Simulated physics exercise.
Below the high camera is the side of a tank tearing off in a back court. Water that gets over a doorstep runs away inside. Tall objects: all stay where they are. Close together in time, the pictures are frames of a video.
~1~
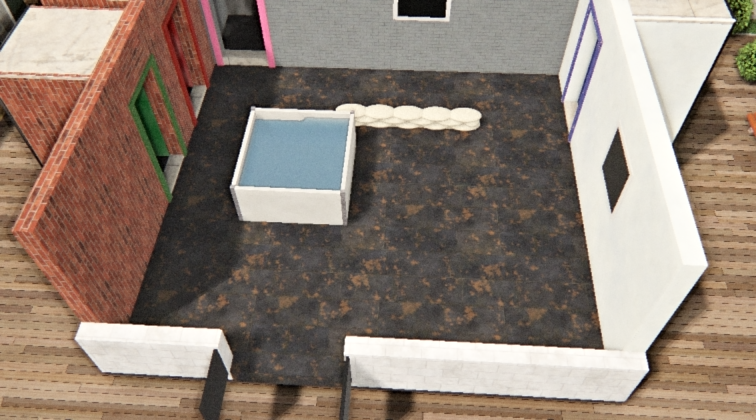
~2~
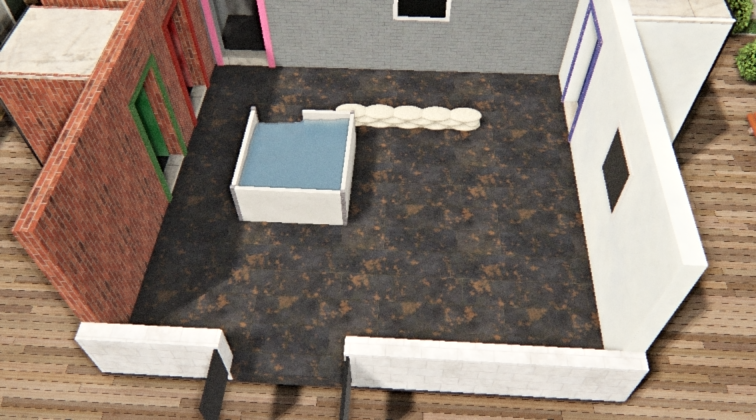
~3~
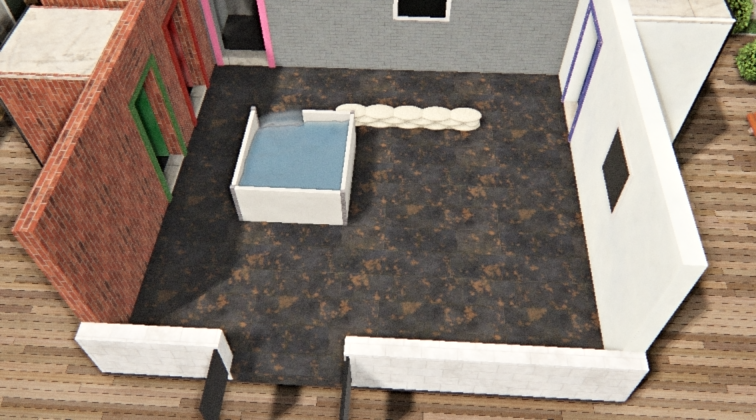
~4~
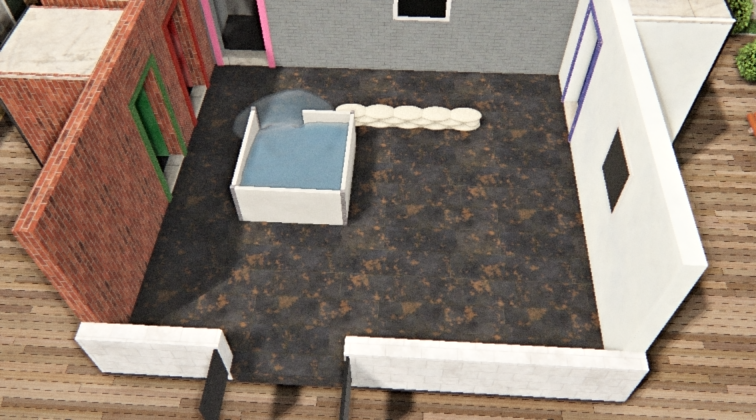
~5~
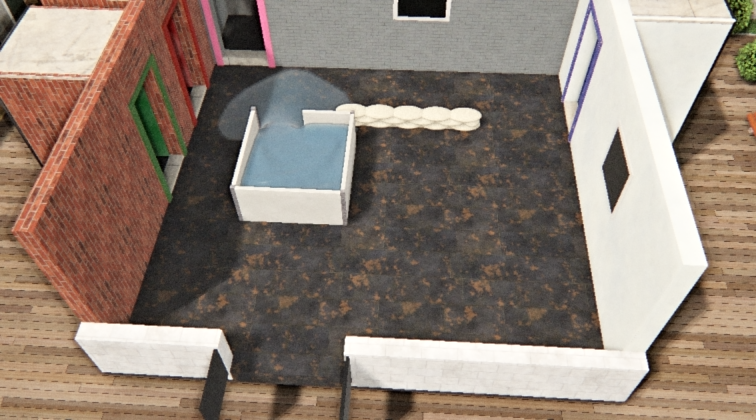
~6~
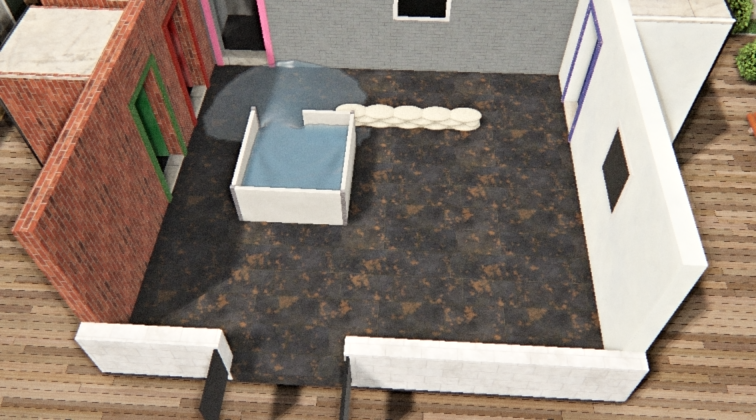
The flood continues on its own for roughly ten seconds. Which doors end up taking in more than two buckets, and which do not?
The blue door takes in more, the red door takes in more, the pink door takes in more, the green door stays at two or below.
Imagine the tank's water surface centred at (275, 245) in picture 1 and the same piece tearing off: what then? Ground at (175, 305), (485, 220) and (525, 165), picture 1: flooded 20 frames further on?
Spot one is not touched, spot two is not touched, spot three is touched.
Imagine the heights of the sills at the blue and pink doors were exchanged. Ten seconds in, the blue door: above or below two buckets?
Then blue stays within the limit.
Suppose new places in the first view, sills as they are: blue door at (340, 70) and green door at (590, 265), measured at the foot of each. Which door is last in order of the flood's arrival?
It's the green door.
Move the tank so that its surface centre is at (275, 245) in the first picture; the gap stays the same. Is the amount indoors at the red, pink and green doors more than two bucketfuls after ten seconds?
Lab note - red door crosses the line, pink door crosses the line, green door crosses the line.
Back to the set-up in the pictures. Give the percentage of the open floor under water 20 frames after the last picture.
It comes out near 35 percent.
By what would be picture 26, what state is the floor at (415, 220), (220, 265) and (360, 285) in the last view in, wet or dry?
First spared, then spared, then spared.
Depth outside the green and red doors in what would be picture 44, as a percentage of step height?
Depth ratios, approx.: 90 and 160 percent.
A moment on, water covers 15 % of the floor; the blue door not reached, the red door wet at the sill, nothing in, the pink door under two buckets in, the green door not reached.
Next, water covers 20 % of the floor; the blue door not reached, the red door over two buckets in, the pink door over two buckets in, the green door not reached.
Then, water covers 35 % of the floor; the blue door wet at the sill, nothing in, the red door over two buckets in, the pink door over two buckets in, the green door wet at the sill, nothing in.
Later, water covers 55 % of the floor; the blue door over two buckets in, the red door far over two buckets in, the pink door over two buckets in, the green door wet at the sill, nothing in.
In the end, water covers 80 % of the floor; the blue door over two buckets in, the red door far over two buckets in, the pink door over two buckets in, the green door wet at the sill, nothing in.
